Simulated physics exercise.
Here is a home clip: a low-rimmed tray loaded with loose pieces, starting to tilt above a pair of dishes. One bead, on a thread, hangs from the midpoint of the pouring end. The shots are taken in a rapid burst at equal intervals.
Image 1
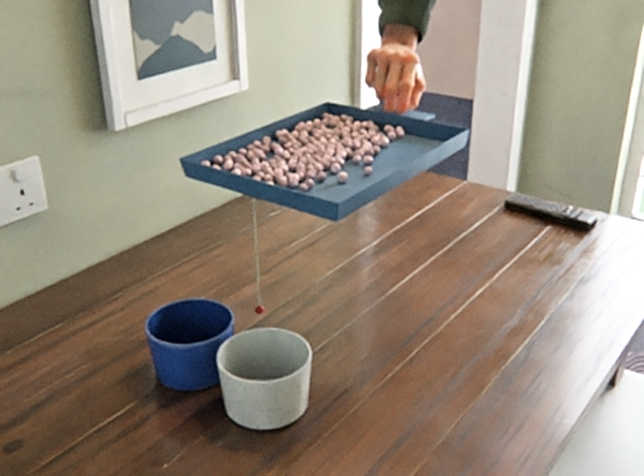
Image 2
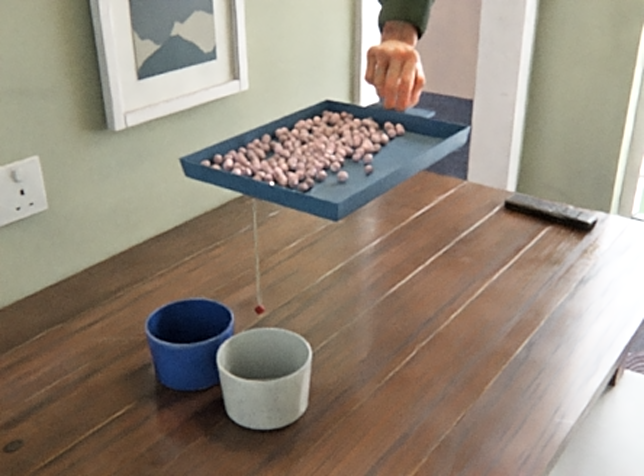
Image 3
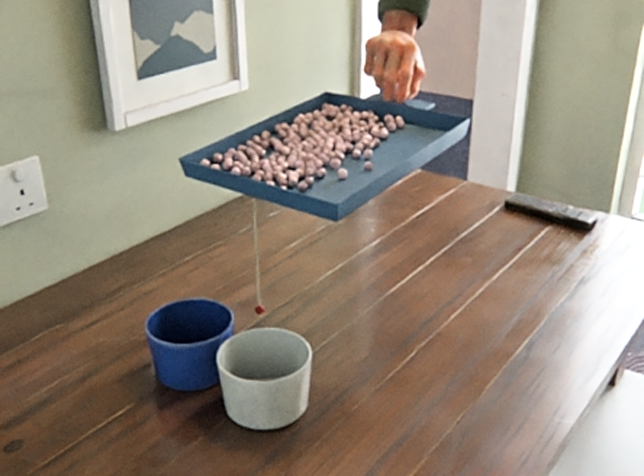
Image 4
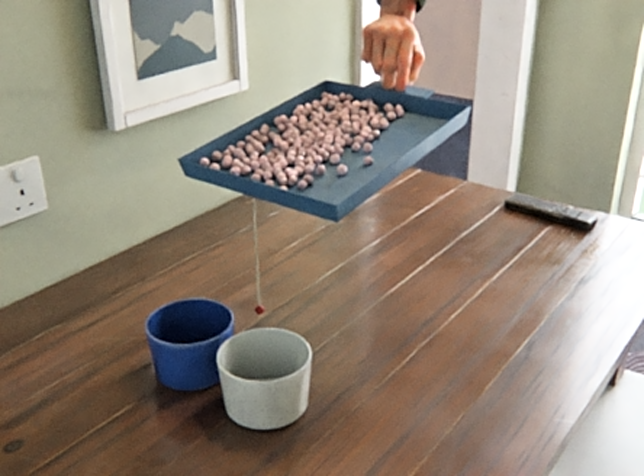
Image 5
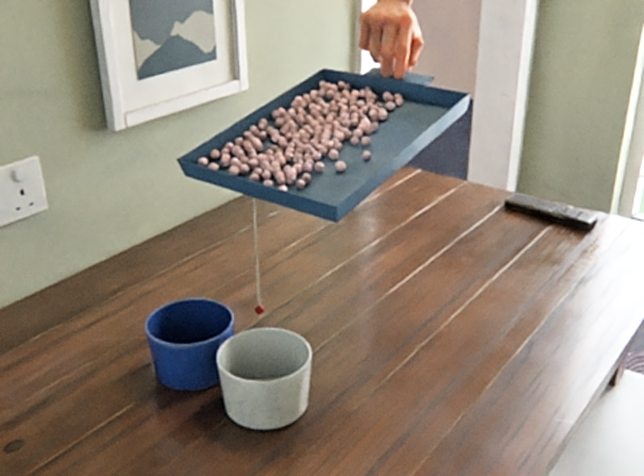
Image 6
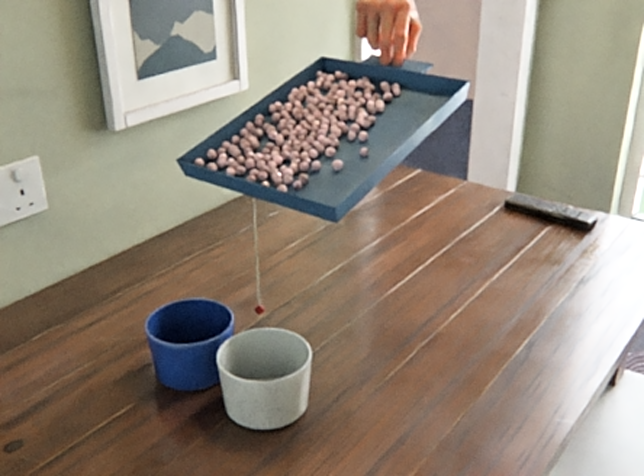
On a wooden tabletop, a hand gradually raising one end of a blue tray of pinkish beads above blue and pale grey dishes.
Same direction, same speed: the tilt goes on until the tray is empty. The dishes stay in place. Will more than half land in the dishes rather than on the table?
Honestly, the catch comes out above half of the load.
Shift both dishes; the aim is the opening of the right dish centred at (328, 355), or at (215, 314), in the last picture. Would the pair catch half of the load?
The first time it's lower than half, the second time lower than half.
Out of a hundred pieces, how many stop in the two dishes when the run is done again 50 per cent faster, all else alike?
That works out at roughly 60 per cent.
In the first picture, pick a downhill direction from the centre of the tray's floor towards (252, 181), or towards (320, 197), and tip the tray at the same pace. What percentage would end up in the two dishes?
Lab note: Try one about 70 %, try two 20 %.
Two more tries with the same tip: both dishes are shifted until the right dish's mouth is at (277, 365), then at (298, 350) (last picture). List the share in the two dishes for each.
First try: Roughly 80 per cent; second try: Roughly 40 per cent.
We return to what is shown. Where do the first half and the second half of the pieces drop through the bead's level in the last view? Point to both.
For the early half I get (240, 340), and for the late half (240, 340).
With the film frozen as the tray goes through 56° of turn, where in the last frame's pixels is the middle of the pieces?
I'd mark the middle close to (261, 158).
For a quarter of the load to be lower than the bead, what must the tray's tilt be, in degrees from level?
Roughly 90°.
Just after the last frame, tray tipped steeply; almost all on the tray; just a few in the air.
A moment on, tray tipped right over; roughly a third on the tray; roughly a quarter in the right dish; about a tenth in the left dish; about a tenth outside both; roughly a quarter in the air.
Further on, tray tipped past a quarter turn; roughly half in the right dish; roughly a quarter in the left dish; roughly a third outside both.
When it is over, tray tipped past a quarter turn; roughly half in the right dish; roughly a quarter in the left dish; roughly a third outside both.
